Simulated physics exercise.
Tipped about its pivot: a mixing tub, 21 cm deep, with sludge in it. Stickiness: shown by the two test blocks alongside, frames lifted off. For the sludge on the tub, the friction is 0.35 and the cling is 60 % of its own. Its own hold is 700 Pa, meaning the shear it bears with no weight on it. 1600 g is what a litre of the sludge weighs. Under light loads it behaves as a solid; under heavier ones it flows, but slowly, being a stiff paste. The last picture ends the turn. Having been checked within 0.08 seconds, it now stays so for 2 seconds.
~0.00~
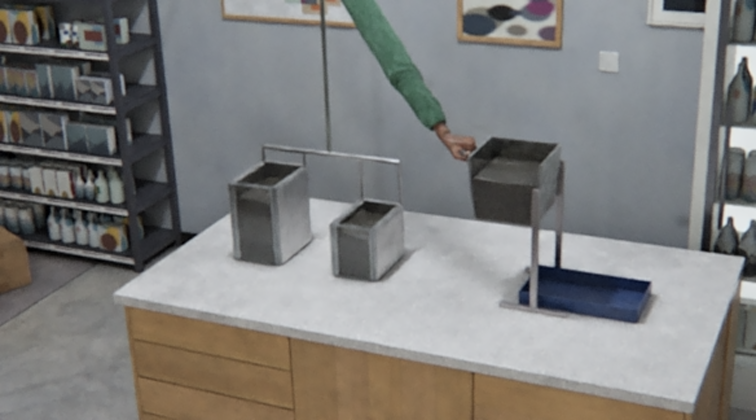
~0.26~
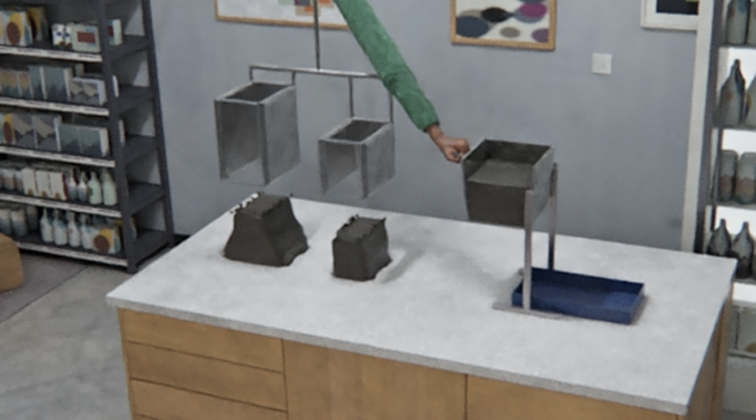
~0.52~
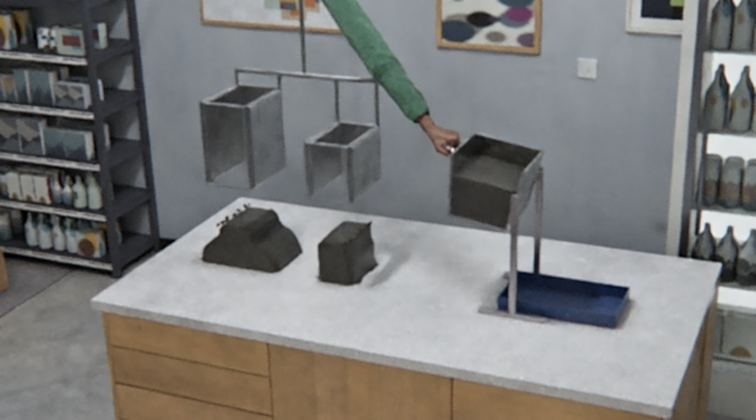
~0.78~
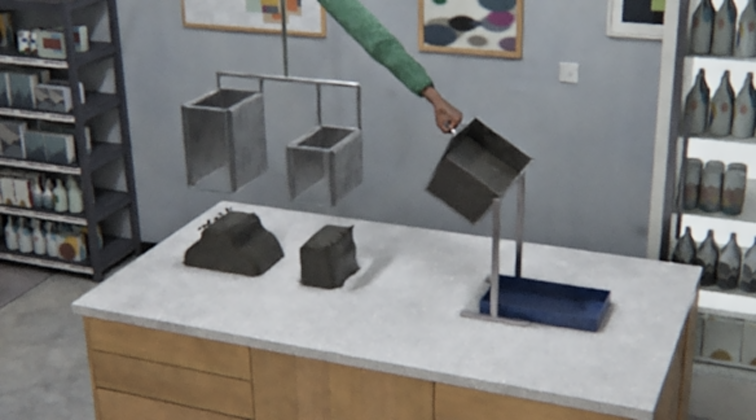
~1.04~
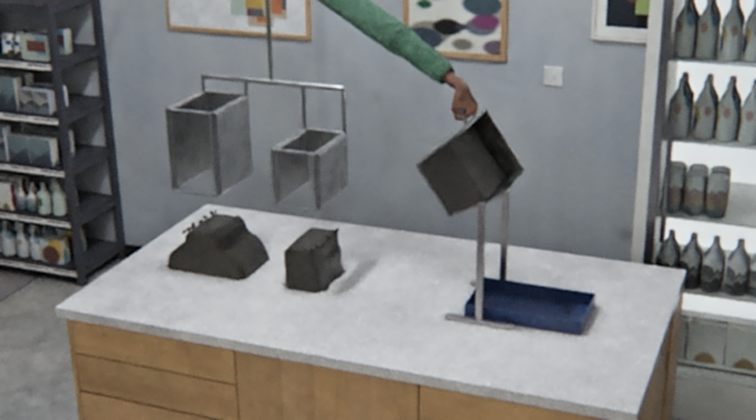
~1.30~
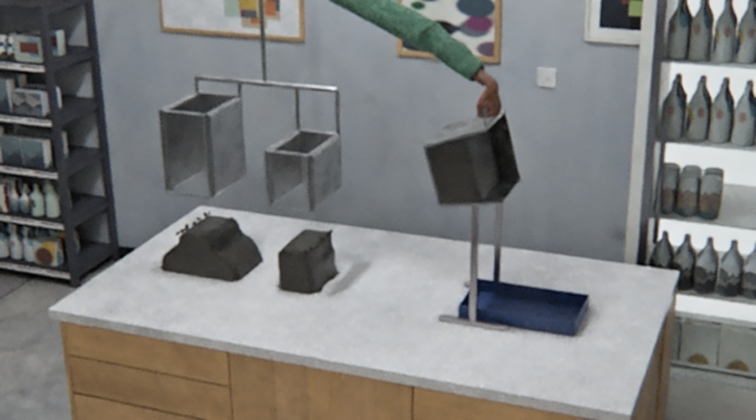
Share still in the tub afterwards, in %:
Around 100 %.
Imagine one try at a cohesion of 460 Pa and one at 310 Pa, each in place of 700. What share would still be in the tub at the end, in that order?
It'd be some 95 percent the first time and some 70 percent the second.
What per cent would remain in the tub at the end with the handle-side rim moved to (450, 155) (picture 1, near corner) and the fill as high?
Near 95 per cent.
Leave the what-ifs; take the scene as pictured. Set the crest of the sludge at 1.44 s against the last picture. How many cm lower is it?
Some 0 cm.
After 1.44 s, the tub is at 75 degrees and holds 100 %.
After 1.61 s, the tub is at 75 degrees and holds 100 %.
After 1.78 s, the tub is at 75 degrees and holds 100 %.
After 1.95 s, the tub is at 75 degrees and holds 100 %.
After 3.30 s, the tub is at 75 degrees and holds 100 %.
